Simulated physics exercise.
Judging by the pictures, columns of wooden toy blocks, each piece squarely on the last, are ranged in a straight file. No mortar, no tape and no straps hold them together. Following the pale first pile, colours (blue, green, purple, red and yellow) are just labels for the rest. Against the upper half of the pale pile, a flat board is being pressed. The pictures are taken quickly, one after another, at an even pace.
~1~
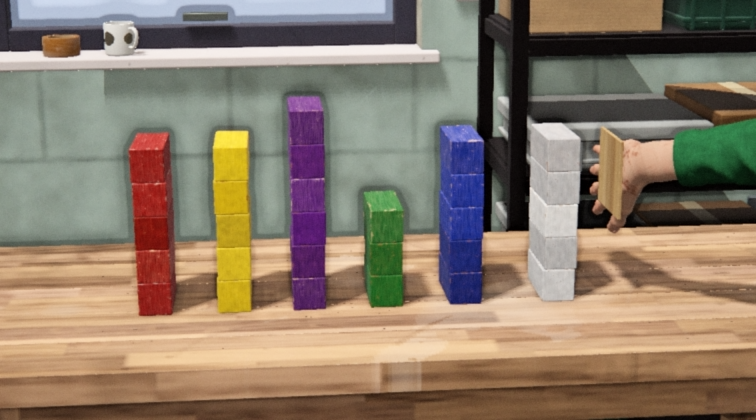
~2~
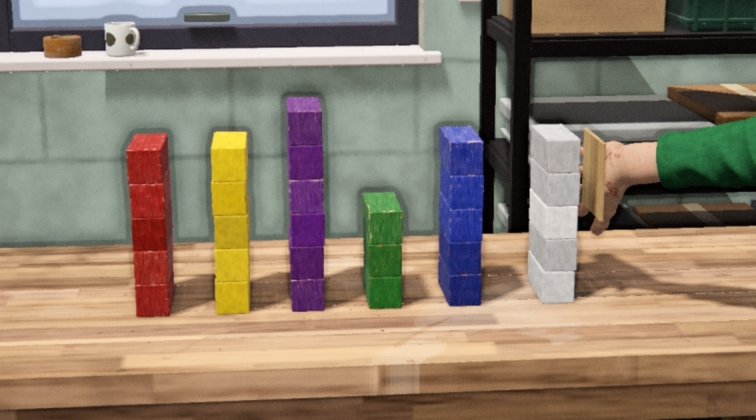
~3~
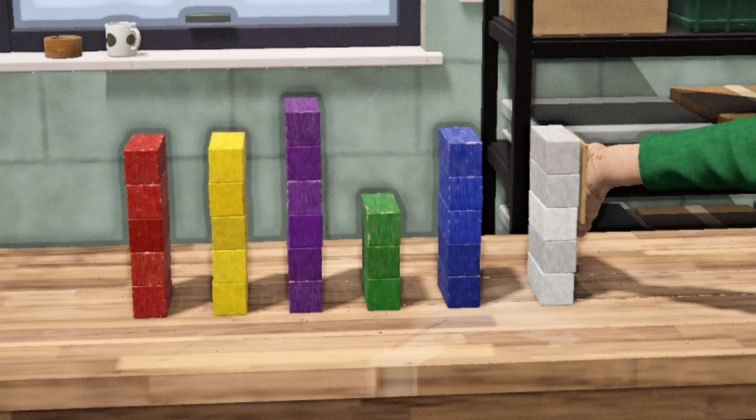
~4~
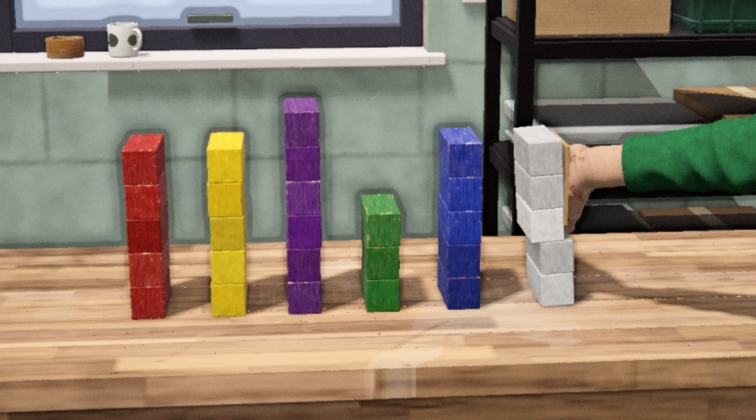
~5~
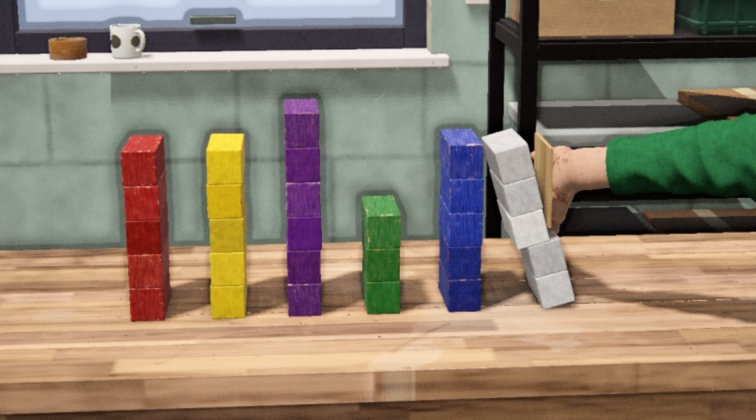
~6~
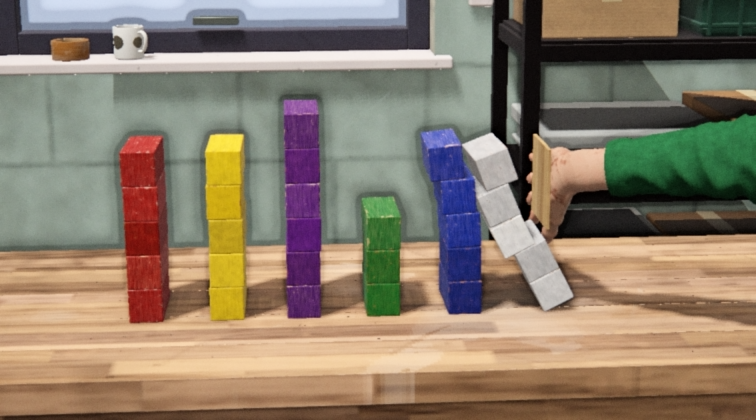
On a wooden worktop, a hand with a board pushes the white stack leftward against the blue one.
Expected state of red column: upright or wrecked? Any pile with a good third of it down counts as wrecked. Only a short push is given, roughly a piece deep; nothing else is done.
Wrecked.
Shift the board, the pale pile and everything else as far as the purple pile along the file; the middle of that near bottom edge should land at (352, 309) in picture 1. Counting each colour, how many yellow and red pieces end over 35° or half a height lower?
Pile by pile, yellow 4, red 5.
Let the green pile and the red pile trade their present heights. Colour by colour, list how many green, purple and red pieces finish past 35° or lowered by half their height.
By colour, green 5, purple 6, red 3.
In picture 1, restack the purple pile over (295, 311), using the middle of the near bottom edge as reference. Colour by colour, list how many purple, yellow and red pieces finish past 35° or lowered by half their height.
Counting each pile, I get purple 5, yellow 4 and red 4.
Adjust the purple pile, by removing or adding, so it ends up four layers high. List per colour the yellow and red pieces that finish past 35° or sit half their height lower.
Yellow: 5; red: 4.
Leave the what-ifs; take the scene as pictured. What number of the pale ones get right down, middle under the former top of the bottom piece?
2.
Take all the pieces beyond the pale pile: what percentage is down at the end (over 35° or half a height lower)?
Around 85 percent.
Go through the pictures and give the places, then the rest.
In the first picture (places mark the middle of the side facing us; the camera moves round a little), board (621, 170) not yet touching; top red block (147, 167); top green block (387, 227); the rest undisturbed.
Board (604, 172) not yet touching; top red block (144, 167), in the second picture.
Board (585, 174) not yet touching; top red block (141, 168), in the third picture.
Board (568, 175) pushing, top of the pale pile leaning barely; top red block (140, 168); the rest undisturbed, in the fourth picture.
Board (551, 177) pushing, top of the pale pile leaning clearly; top red block (139, 169); the rest undisturbed, in the fifth picture.
Board (549, 179) stopped, top of the pale pile leaning clearly; top red block (137, 170); top blue block (446, 163) leaning a little; 3 disturbed, none down, in the sixth picture.
Soon after the last picture, 5 of the pale pile down; none of the 5 red blocks down (4 of 24 in all colours); top red block unmoved; top blue block on its side.
A little later, 5 of the pale pile down; 5 of the 5 red blocks down (20 of 24 in all colours); top red block leaning steeply, some two heights lower; top blue block on its side.
By the end, 5 of the pale pile down; 5 of the 5 red blocks down (20 of 24 in all colours); top red block on its side; top purple block upside down.
